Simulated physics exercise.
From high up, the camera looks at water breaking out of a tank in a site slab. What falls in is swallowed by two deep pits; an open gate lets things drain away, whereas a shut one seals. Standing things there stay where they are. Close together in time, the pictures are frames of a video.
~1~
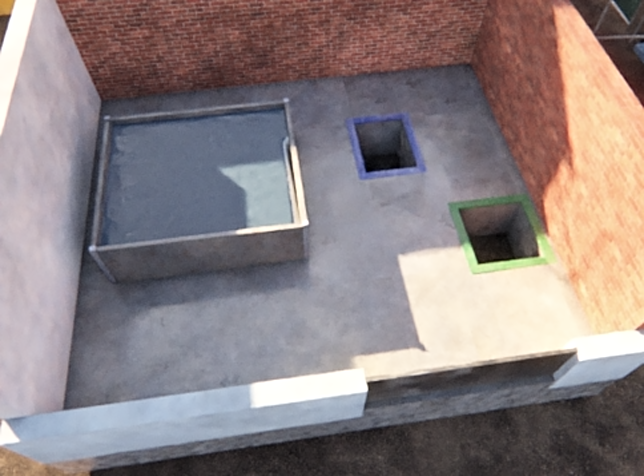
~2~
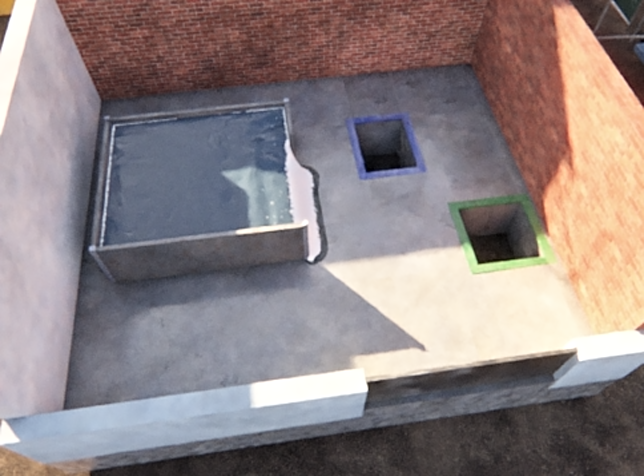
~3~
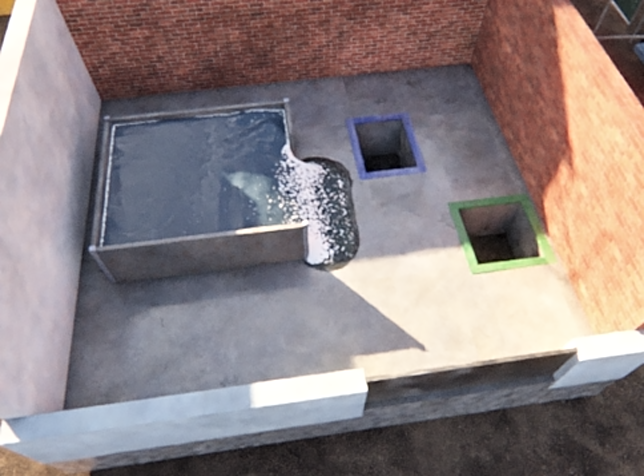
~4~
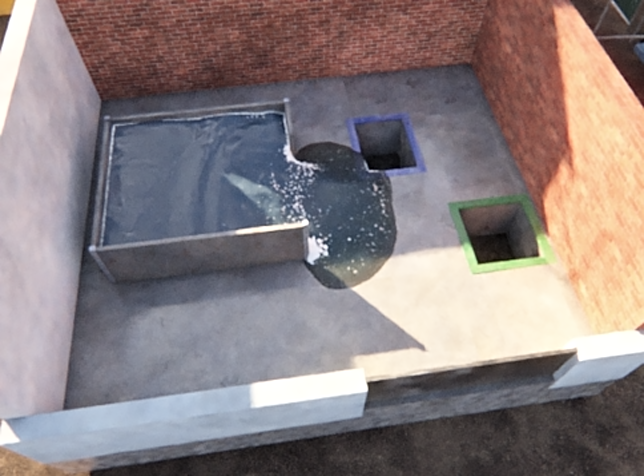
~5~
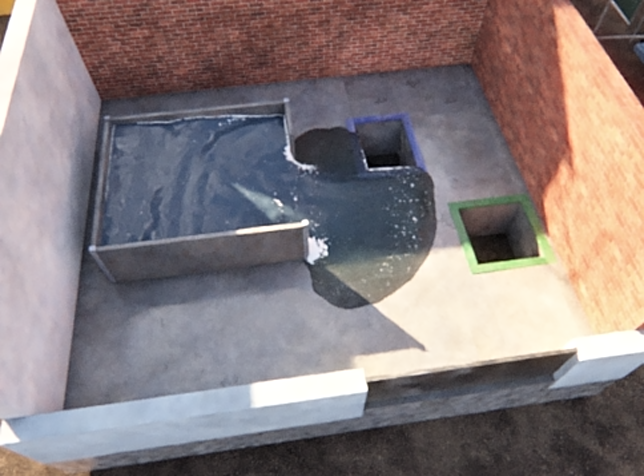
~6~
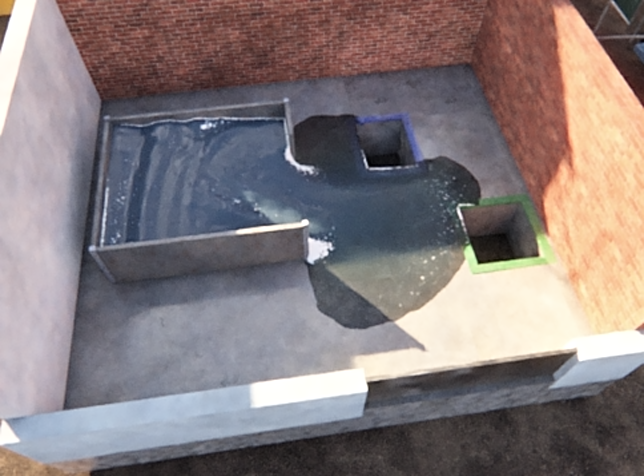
At first, still water sits in a rectangular tank on a concrete slab, left of two square pits edged in blue and green. Water then bursts through the tank's right side, foaming white, and spreads rightward in a widening dark pool, passing around the blue-edged pit and reaching the green-edged one.
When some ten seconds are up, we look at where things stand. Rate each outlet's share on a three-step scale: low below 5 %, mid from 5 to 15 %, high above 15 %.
Scale: Gate - low, green pit - high, blue pit - high.
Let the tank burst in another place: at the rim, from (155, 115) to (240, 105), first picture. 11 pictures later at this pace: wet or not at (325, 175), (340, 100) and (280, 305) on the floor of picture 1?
The first would be still unwetted, the second drenched and the third still unwetted.
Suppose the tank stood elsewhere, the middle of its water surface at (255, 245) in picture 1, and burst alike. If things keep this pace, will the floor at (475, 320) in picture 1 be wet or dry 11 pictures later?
At that place it stays submerged.
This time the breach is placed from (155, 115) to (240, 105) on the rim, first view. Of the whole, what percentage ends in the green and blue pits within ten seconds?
Per cent: Green 15, blue 15.
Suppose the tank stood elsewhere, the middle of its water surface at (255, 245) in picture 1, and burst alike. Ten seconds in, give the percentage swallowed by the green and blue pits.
Approximate tally in per cent: Green pit 60, blue pit 2.
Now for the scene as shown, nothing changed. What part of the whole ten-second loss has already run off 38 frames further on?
Some 80 per cent.
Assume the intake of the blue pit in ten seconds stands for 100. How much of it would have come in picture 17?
Close to 35 out of every hundred.
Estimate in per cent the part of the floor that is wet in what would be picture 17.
Close to 40 percent, by my reckoning.
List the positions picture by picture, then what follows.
In the first picture, still water in the water tank at (200, 172).
In the second picture, water pours out at (297, 202) and has run to (319, 256).
In the third picture, water pours out at (297, 203) and has run to (343, 261).
In the fourth picture, the front is at (362, 157), out from the gap at (297, 203).
In the fifth picture, water pours out at (297, 204) and has run to (424, 177).
In the sixth picture, the front is at (470, 181), out from the gap at (297, 203).
A moment on, water covers 30 % of the floor; the gate 0 %, the green pit 4 %, the blue pit 4 %.
Next, water covers 40 % of the floor; the gate 0 %, the green pit 10 %, the blue pit 7 %.
Then, water covers 45 % of the floor; the gate 0 %, the green pit 20 %, the blue pit 11 %.
Later, water covers 80 % of the floor; the gate 0 %, the green pit 33 %, the blue pit 15 %.
In the end, water covers 95 % of the floor; the gate 0 %, the green pit 43 %, the blue pit 19 %.
